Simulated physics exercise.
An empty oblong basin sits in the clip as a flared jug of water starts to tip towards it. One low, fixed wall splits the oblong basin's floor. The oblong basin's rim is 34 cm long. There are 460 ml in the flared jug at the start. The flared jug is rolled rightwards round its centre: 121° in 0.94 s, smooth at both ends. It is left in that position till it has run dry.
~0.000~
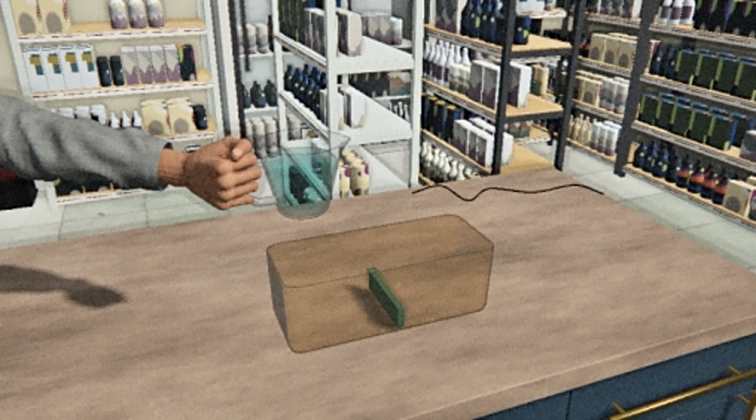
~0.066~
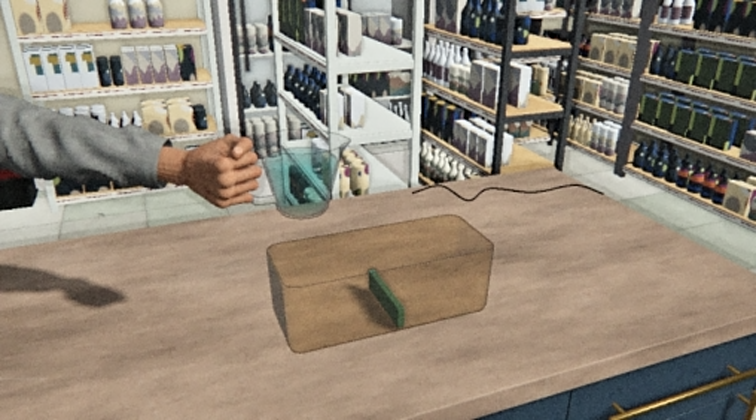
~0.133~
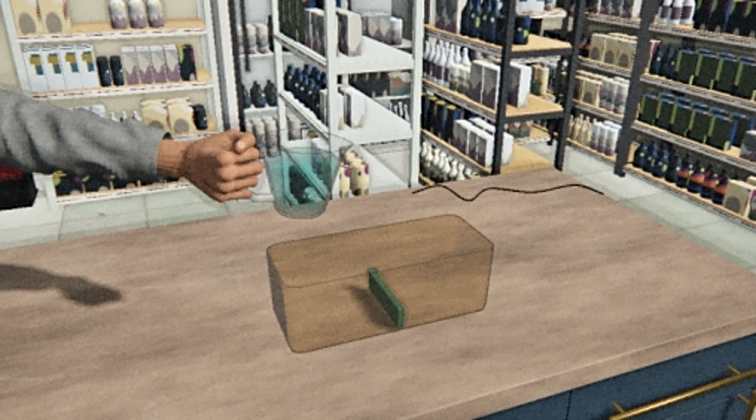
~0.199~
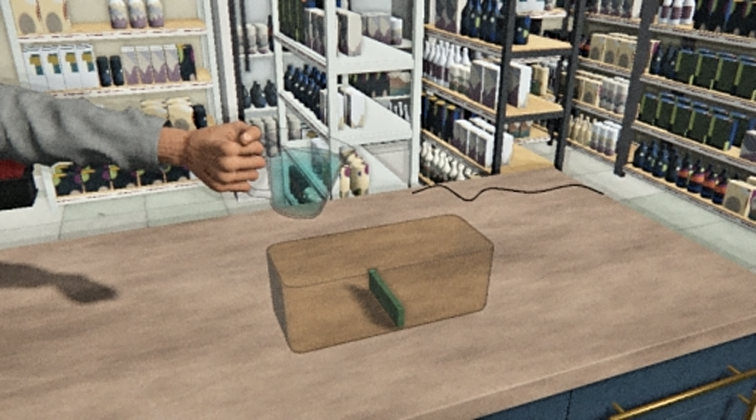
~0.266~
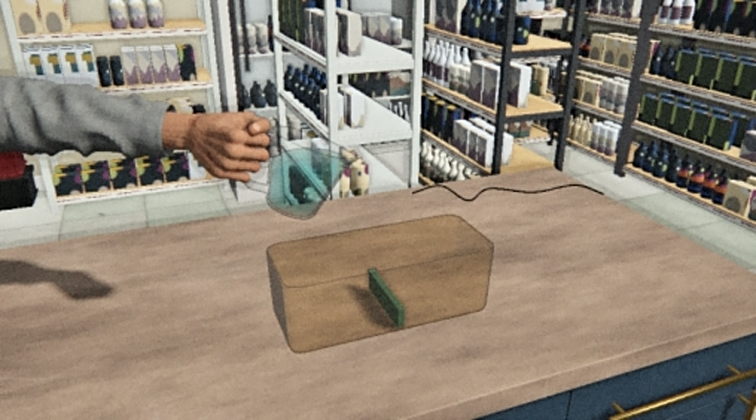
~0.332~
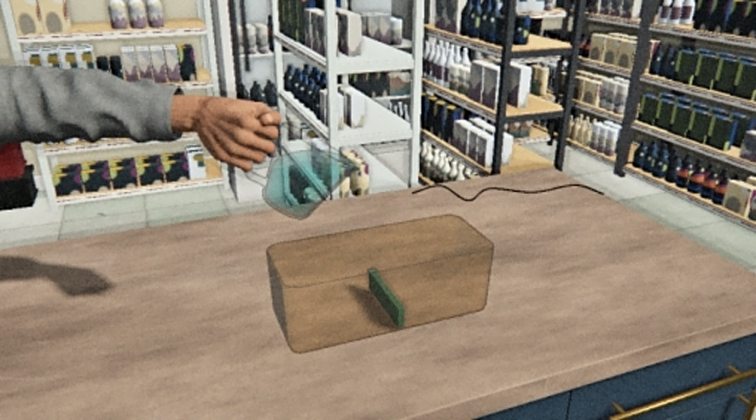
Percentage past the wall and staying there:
37 percent.
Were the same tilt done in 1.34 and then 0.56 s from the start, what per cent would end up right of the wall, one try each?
It comes to 50 per cent, and then 25 per cent.
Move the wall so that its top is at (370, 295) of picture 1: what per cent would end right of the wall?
Estimate: About 70 percent.
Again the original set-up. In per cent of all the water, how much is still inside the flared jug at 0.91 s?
0 %.
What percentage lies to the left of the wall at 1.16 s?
Roughly 62 per cent.
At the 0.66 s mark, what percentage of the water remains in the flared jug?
Roughly 34 %.
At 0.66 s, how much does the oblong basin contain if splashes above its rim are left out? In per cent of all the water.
I'd estimate some 38 percent of the liquid.
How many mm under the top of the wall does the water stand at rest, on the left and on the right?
Left: Roughly 22 mm; right: Roughly 28 mm.
After 0.66 s the tilt is 97° and 34 per cent is still to pour, 13 is left of the wall and 25 right of it.
After 0.91 s the tilt is 121° and 0 per cent is still to pour, 62 is left of the wall and 35 right of it.
After 1.16 s the tilt is 121° and 0 per cent is still to pour, 61 is left of the wall and 37 right of it.
After 1.44 s the tilt is 121° and 0 per cent is still to pour, 61 is left of the wall and 37 right of it.
In the end 61 per cent lies left of the wall, 37 right of it and 1 outside.
